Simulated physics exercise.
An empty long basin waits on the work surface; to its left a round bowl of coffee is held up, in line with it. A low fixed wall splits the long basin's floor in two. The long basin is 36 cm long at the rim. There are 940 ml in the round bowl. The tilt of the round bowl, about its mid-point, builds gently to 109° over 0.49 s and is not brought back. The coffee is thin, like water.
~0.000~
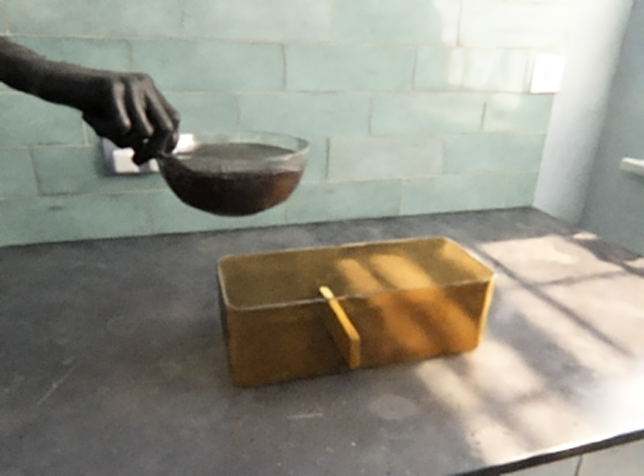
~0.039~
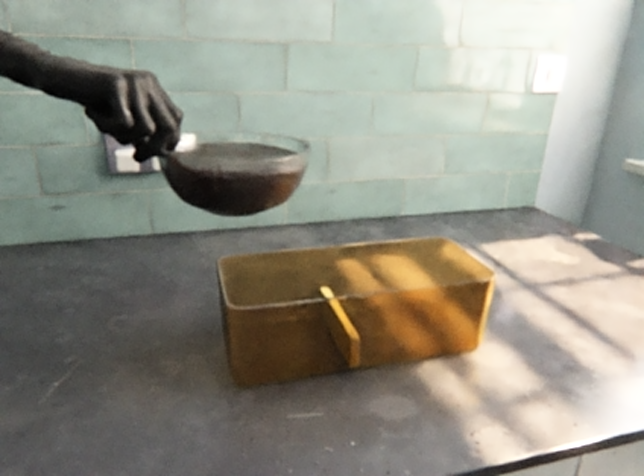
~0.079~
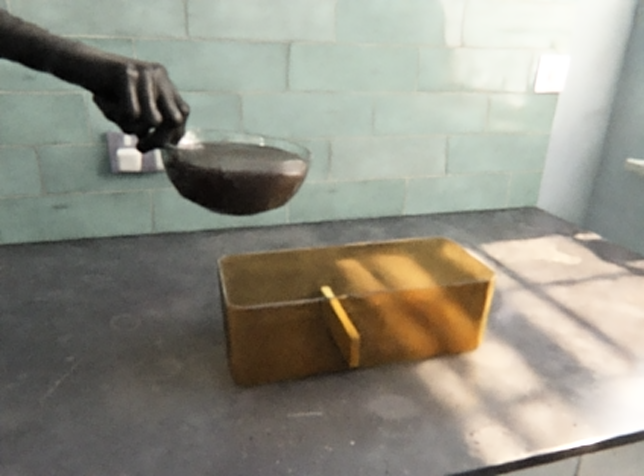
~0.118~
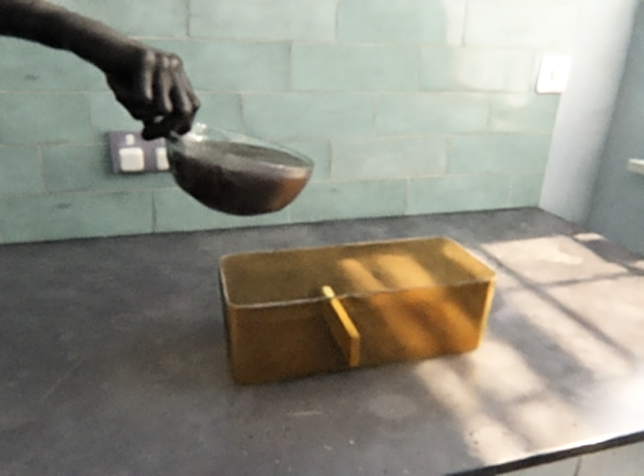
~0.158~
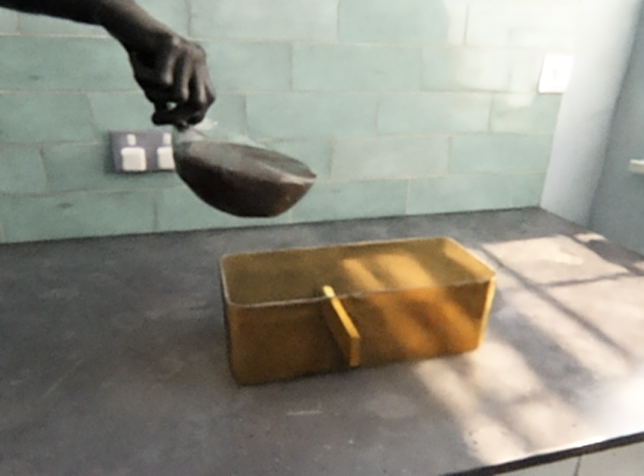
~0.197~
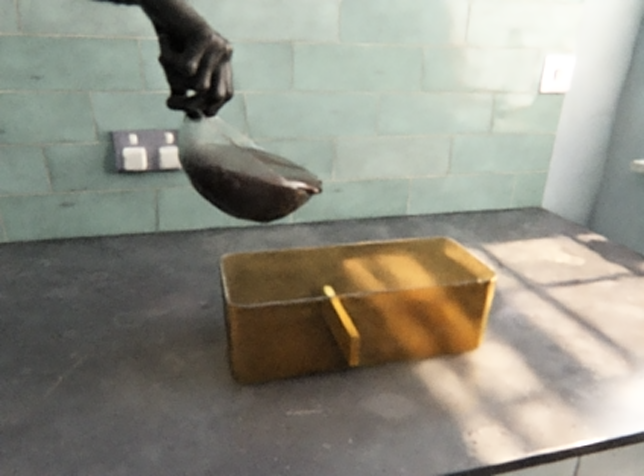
A dark hand reaches in from the upper left, holding a clear round bowl of dark brown liquid above a grey worktop backed by pale green tiles, seen from slightly above. To the bowl's right sits an empty, amber-coloured long basin, streaked with sunlight. The hand rises and shifts right, steadily tilting the bowl rightward so the liquid gathers at its lower edge, while the basin stays still.
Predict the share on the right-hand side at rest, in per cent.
The far part has some 40 per cent.
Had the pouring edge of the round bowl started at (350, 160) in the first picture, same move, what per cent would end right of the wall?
In that case some 70 per cent.
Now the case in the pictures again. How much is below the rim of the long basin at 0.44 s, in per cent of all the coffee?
About 64 per cent.
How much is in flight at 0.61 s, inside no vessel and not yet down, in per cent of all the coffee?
Near 14 in a hundred.
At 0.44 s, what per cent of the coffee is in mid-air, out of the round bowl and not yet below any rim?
Some 30 per cent.
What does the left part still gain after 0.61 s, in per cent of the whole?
Near 0 in a hundred.
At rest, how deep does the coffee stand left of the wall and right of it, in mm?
Left about 22 mm, right about 14 mm.
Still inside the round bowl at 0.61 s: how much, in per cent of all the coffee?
About 0 per cent.
After 0.44 s the tilt is 106° and 5 per cent is still to pour, 34 is left of the wall and 31 right of it.
After 0.61 s the tilt is 109° and 0 per cent is still to pour, 50 is left of the wall and 34 right of it.
After 0.79 s the tilt is 109° and 0 per cent is still to pour, 45 is left of the wall and 38 right of it.
After 0.99 s the tilt is 109° and 0 per cent is still to pour, 50 is left of the wall and 40 right of it.
In the end 50 per cent lies left of the wall, 40 right of it and 10 outside.
